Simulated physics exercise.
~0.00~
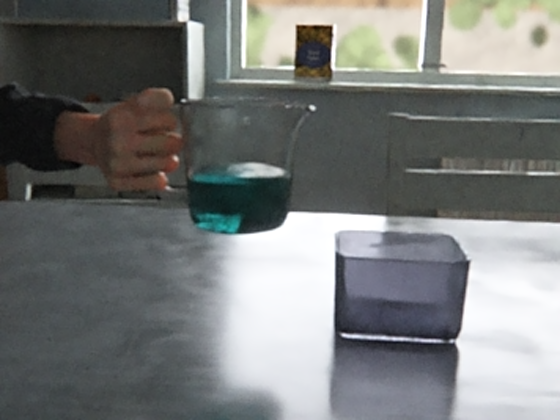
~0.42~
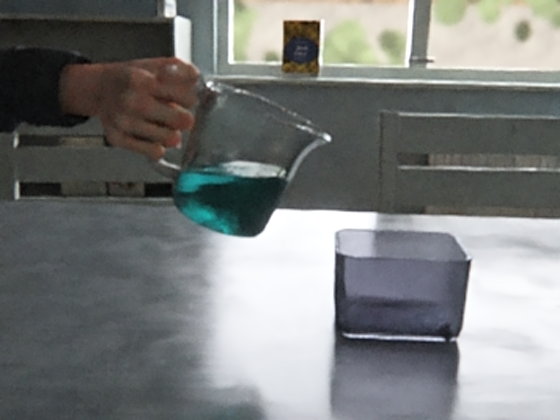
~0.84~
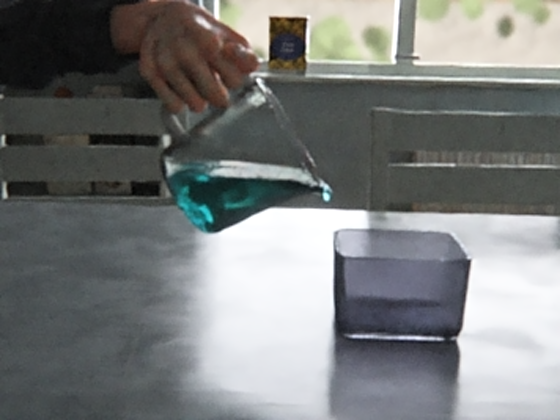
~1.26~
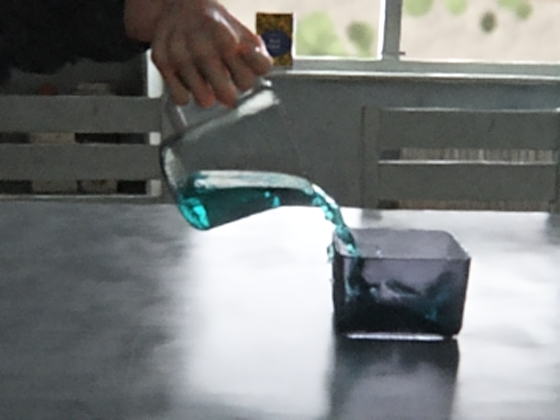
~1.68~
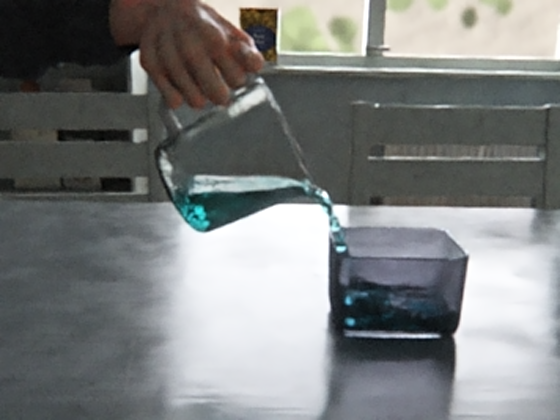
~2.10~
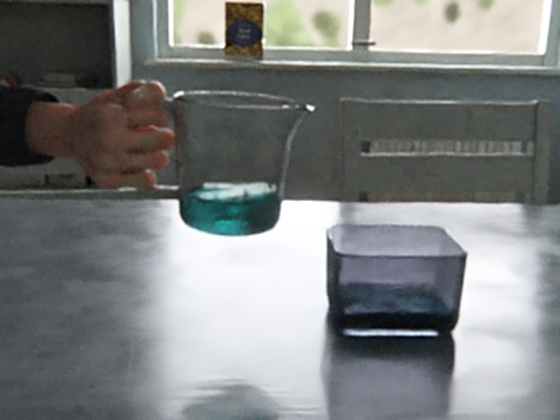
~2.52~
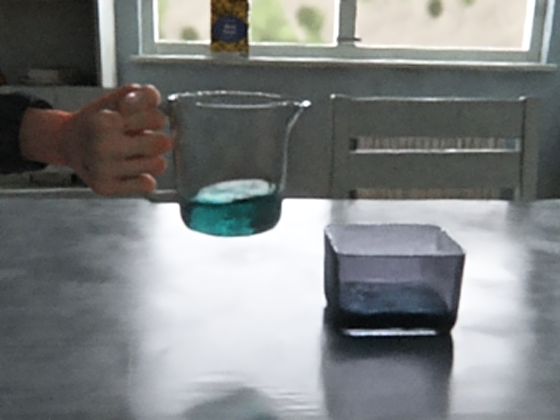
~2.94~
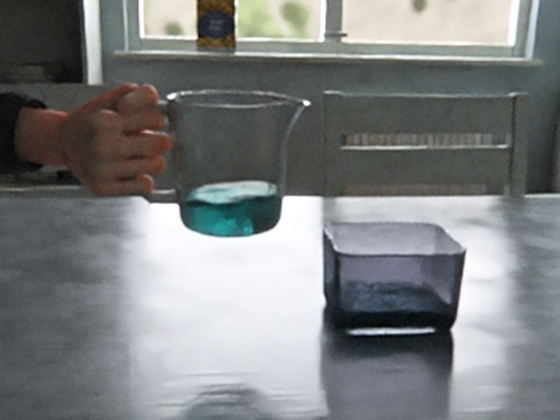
At a grey table by a window, a hand tipping a glass pitcher, pouring teal liquid into an oblong tub, then righting it, some liquid left.
